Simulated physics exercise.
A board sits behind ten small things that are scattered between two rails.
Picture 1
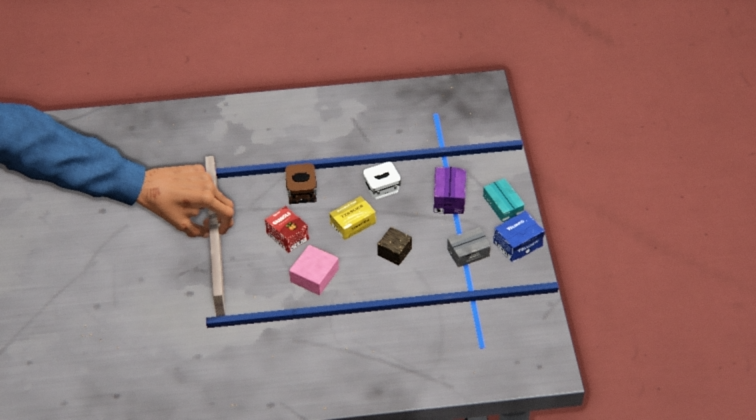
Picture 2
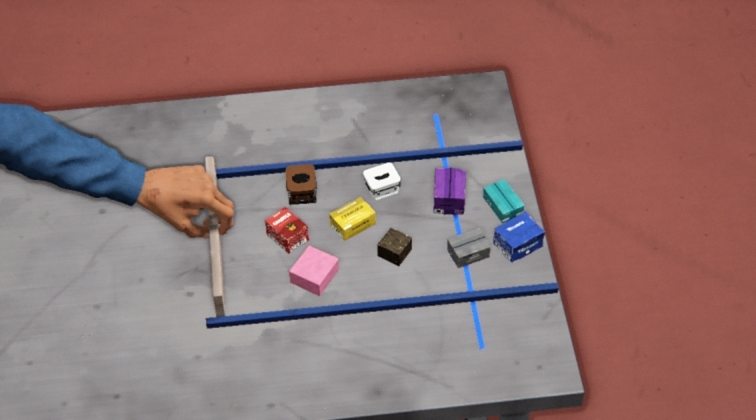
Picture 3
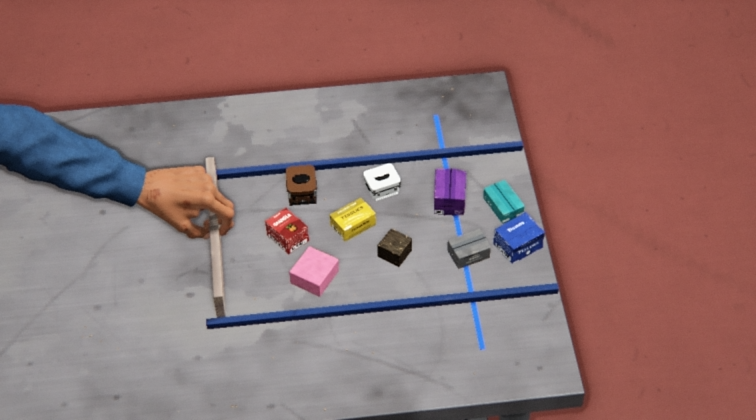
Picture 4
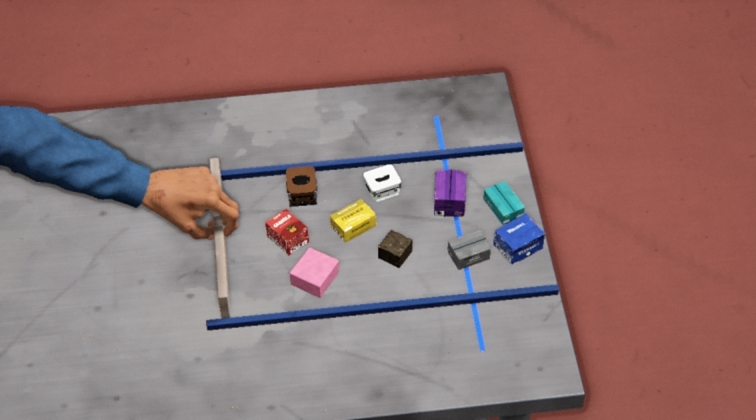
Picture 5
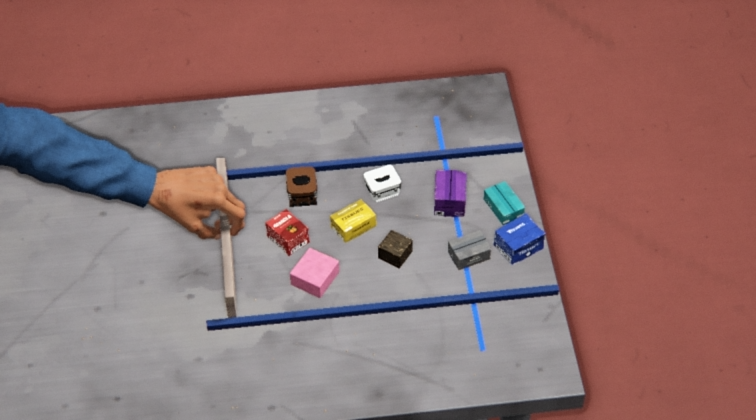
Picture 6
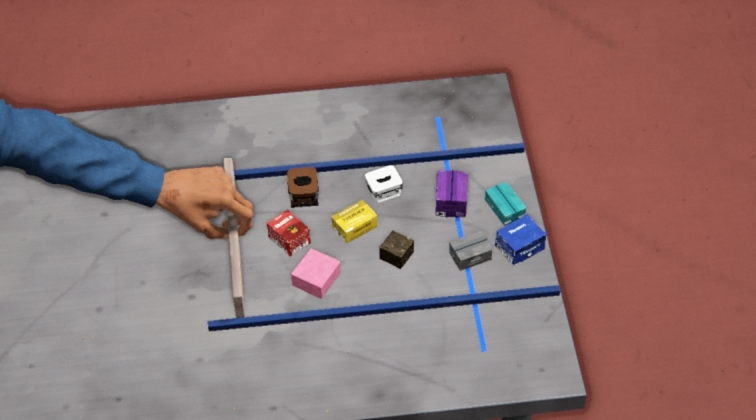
A hand holding a pale board slides it slightly right between two blue rails, not touching the small colourful objects scattered ahead.
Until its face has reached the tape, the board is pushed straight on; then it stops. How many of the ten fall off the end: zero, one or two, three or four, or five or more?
Over the end go only a single one or a pair.
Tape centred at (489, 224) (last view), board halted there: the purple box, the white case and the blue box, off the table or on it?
Going in order, the purple box goes off the edge, then the white case keeps its spot, then the blue box goes off the edge.
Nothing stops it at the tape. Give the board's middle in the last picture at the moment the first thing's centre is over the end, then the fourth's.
At (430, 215) for the first, at (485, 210) for the fourth.
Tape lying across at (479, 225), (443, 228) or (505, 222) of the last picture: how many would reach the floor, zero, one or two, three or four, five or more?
Place by place: Three or four, then one or two, then five or over.
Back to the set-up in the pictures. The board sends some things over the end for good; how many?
Taken together, the number is 2.
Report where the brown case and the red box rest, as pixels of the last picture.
Near (463, 172) and (473, 219).
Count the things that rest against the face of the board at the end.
So the total is 3.
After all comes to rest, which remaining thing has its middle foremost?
Answer: The purple box.
Soon after, none off yet; blue box at rest near (521, 240); turquoise box at rest near (505, 204); grey box at rest near (471, 251).
Then, none off yet; blue box at rest near (521, 240); turquoise box at rest near (505, 204); grey box moved a little near (482, 253).
By the end, the number that fall off is one or two; fallen, turquoise box and blue box.
